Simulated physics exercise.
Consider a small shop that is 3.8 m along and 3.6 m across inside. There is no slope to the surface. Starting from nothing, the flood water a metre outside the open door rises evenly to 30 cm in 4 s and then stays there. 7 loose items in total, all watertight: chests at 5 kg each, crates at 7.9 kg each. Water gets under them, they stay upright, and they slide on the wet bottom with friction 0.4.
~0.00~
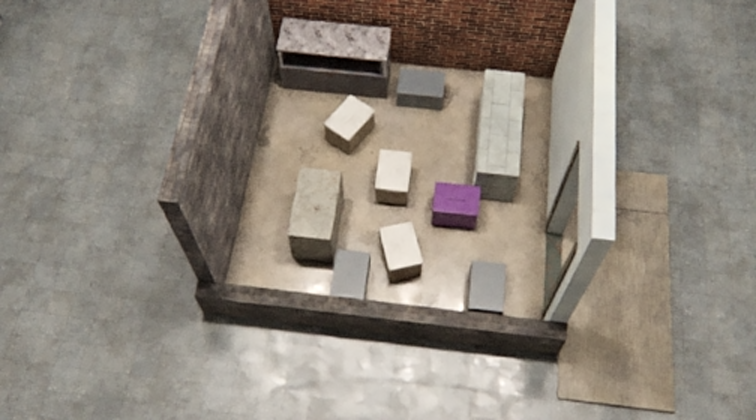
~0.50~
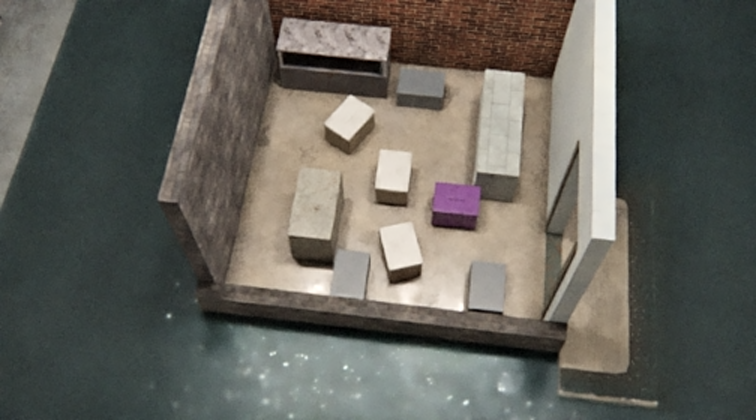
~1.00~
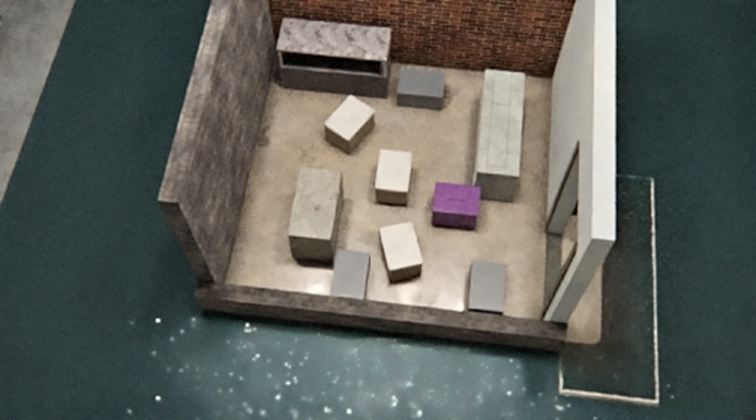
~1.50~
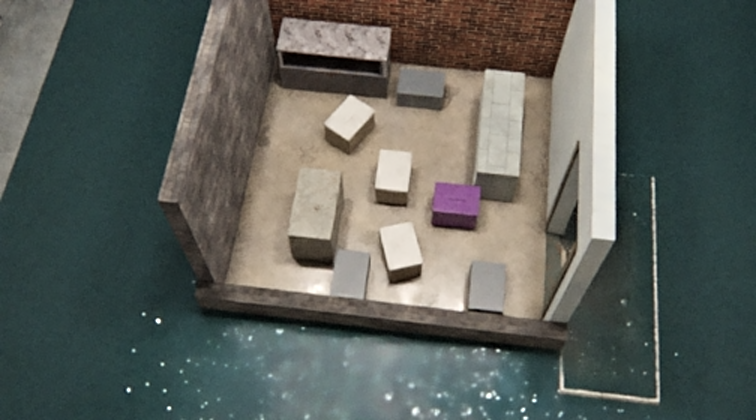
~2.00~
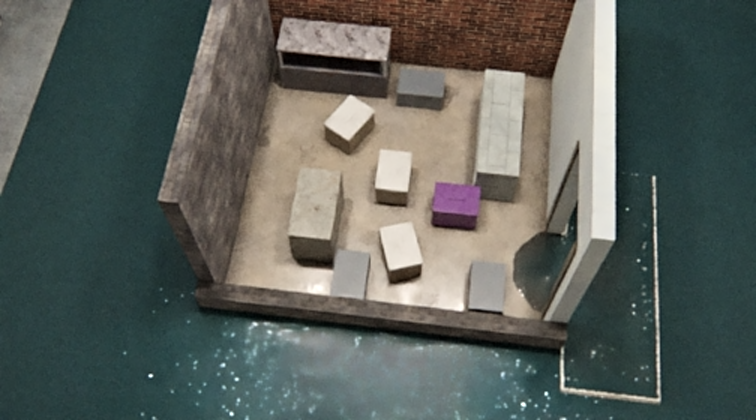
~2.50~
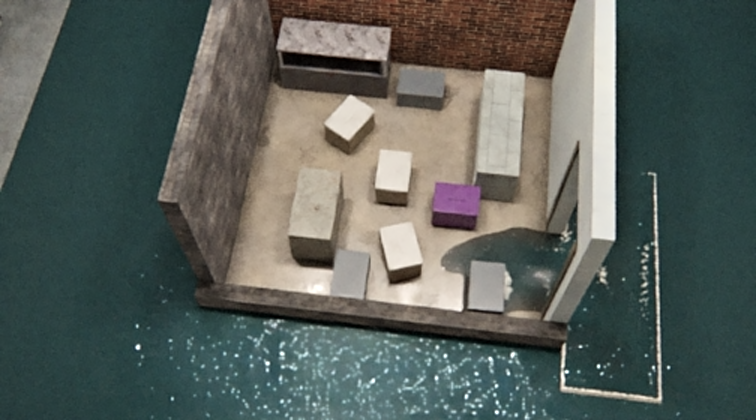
A small roofless shop stood among scattered blocks and a purple chest as dark water spread around it, covered the mat outside, then crept through the right-hand doorway across the floor, moving nothing.
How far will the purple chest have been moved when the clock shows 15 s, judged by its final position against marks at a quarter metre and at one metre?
I'd say it gets moved somewhat.
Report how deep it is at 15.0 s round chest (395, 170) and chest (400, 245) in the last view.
Roughly 25 and 23 cm.
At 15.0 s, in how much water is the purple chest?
Depth: About 17 cm.
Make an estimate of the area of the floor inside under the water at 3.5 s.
About 3.5 m2.
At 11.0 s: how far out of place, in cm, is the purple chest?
I'd guess some 80 cm by then.
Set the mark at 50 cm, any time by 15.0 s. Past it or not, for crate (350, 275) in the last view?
I'd say beneath it.
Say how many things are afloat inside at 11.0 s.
At that moment 7.
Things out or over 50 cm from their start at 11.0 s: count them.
The number by then is 6.
After 3.5 s the purple chest is near (443, 184), 0.3 m from its start, aground; 0 afloat.
After 6.8 s the purple chest is near (414, 100), 1.5 m from its start, afloat; 6 afloat.
After 11.0 s the purple chest is near (437, 134), 0.9 m from its start, afloat; 7 afloat.
After 15.0 s the purple chest is near (423, 169), 0.5 m from its start, afloat; 7 afloat.
